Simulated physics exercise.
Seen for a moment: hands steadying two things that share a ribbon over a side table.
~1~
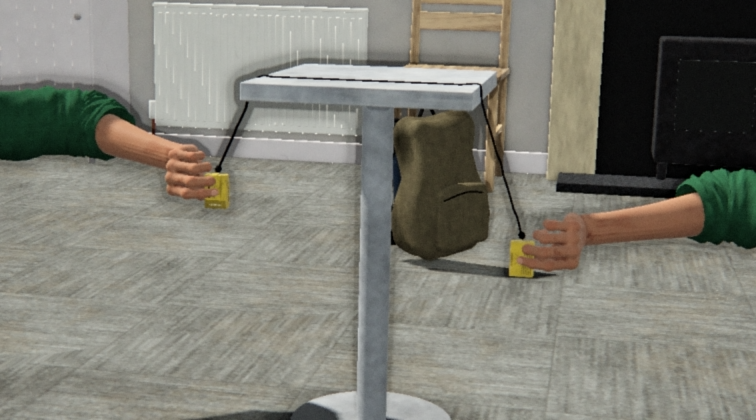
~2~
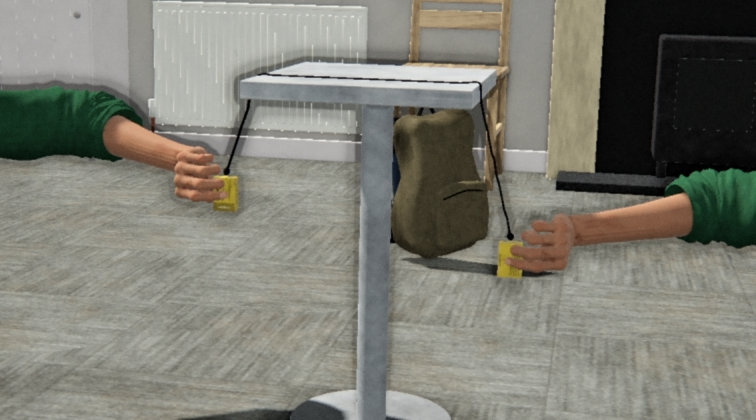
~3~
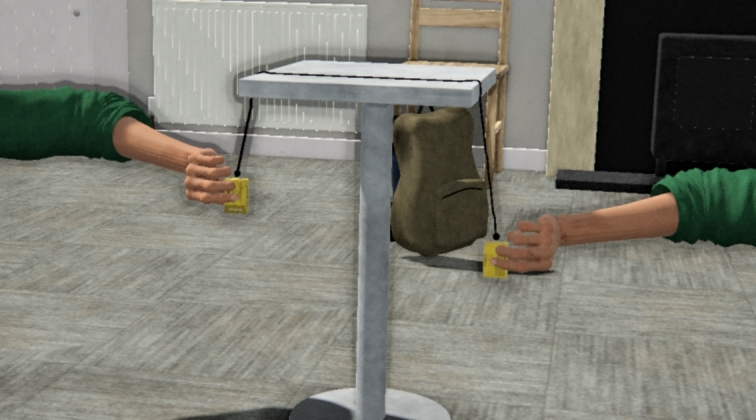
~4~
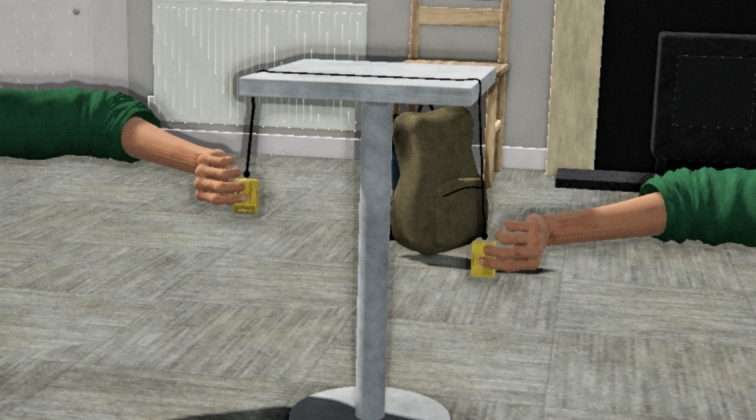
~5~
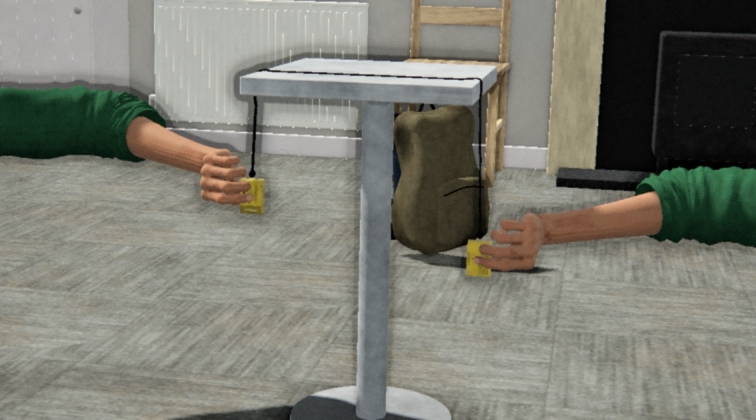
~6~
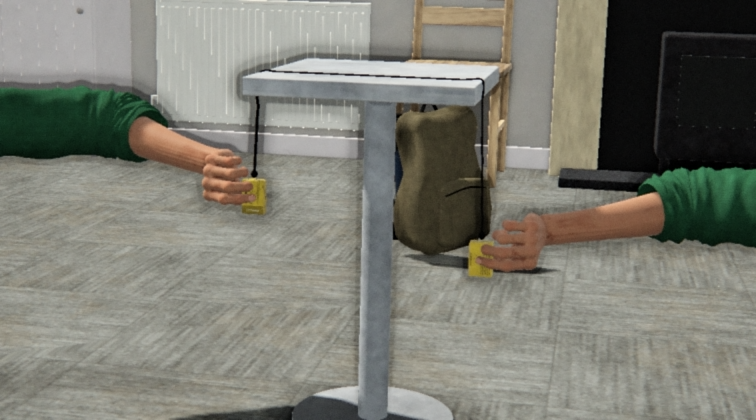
At first, two green-sleeved hands hold yellow matchboxes out to either side of a small table, joined by a dark ribbon draped over its top. Both hands move inward, drawing the slanted ribbon ends nearly upright, with the right matchbox lower than the left. Then they barely move.
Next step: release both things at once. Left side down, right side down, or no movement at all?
No movement.
Then, 0.70 s past the final frame, left matchbox at the same height near (255, 180); right matchbox at the same height near (473, 261).
Then, 1.34 s past the final frame, left matchbox at the same height near (257, 184); right matchbox at the same height near (475, 261).
When it is over, left matchbox at the same height near (257, 183); right matchbox at the same height near (475, 263). The ribbon hangs still.
